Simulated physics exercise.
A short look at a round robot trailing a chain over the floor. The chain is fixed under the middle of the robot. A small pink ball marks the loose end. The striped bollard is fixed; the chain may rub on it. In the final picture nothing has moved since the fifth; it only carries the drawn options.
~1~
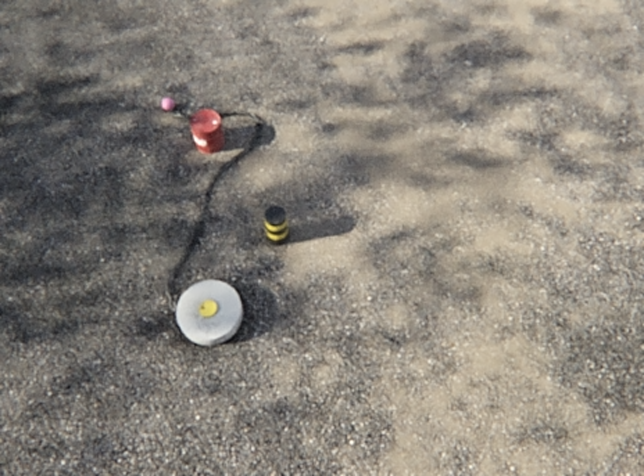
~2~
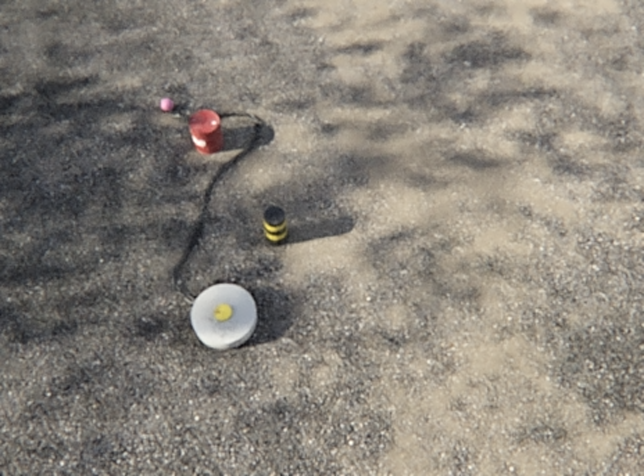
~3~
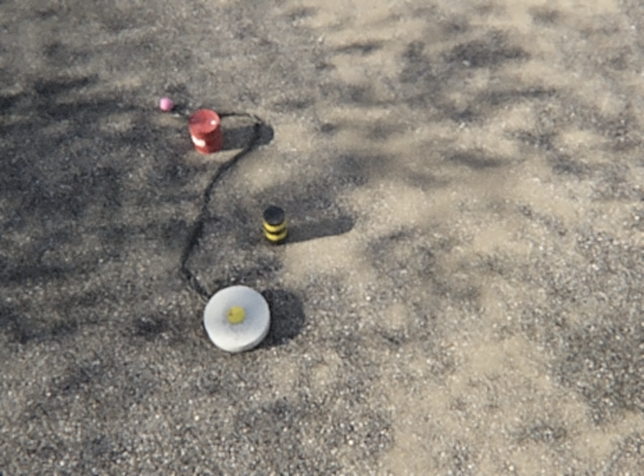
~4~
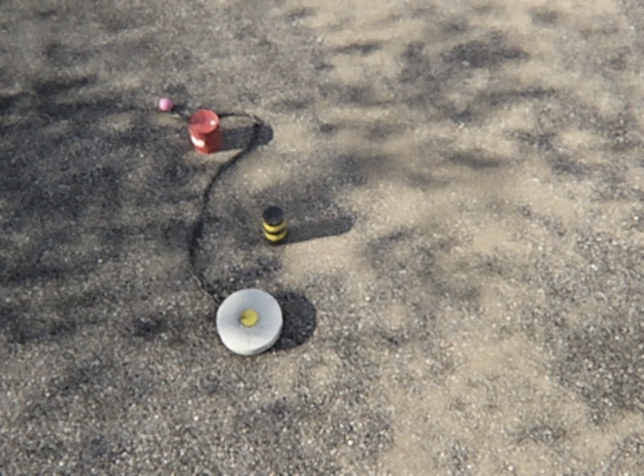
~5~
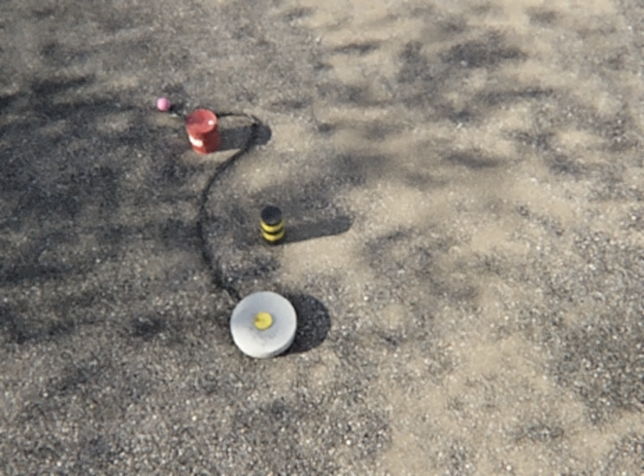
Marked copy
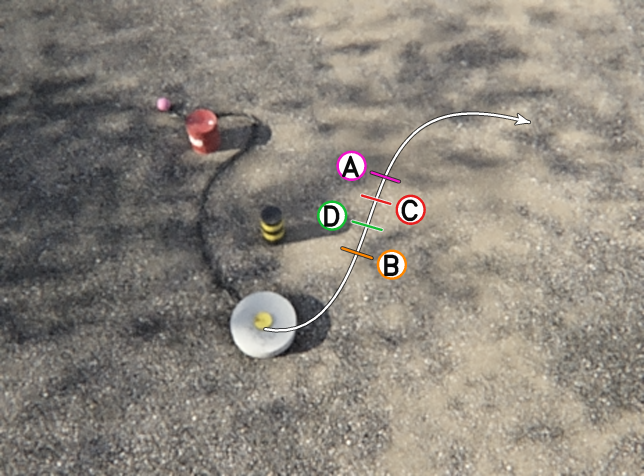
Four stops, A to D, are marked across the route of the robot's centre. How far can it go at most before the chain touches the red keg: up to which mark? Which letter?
Mark A.
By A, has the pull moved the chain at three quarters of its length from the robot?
Yes.
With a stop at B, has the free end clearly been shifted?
By then, no.
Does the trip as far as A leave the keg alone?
For that mark, yes.
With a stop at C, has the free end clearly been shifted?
No.
On the marked copy, A at (385, 177); B at (357, 253); C at (376, 200); D at (367, 226); the route from (265, 329) via (383, 182) to (529, 122).
Taking A. A third of the way, robot (336, 291), middle of the chain (223, 178), free end (164, 105).
Two thirds of the way, robot (366, 224), middle of the chain (223, 178), free end (164, 105).
When it is over, robot (386, 171), middle of the chain (255, 205), free end (164, 105); only the bollard has been touched, if anything.
As for the rest, B is safe but short; C is safe but short; D is safe but short.
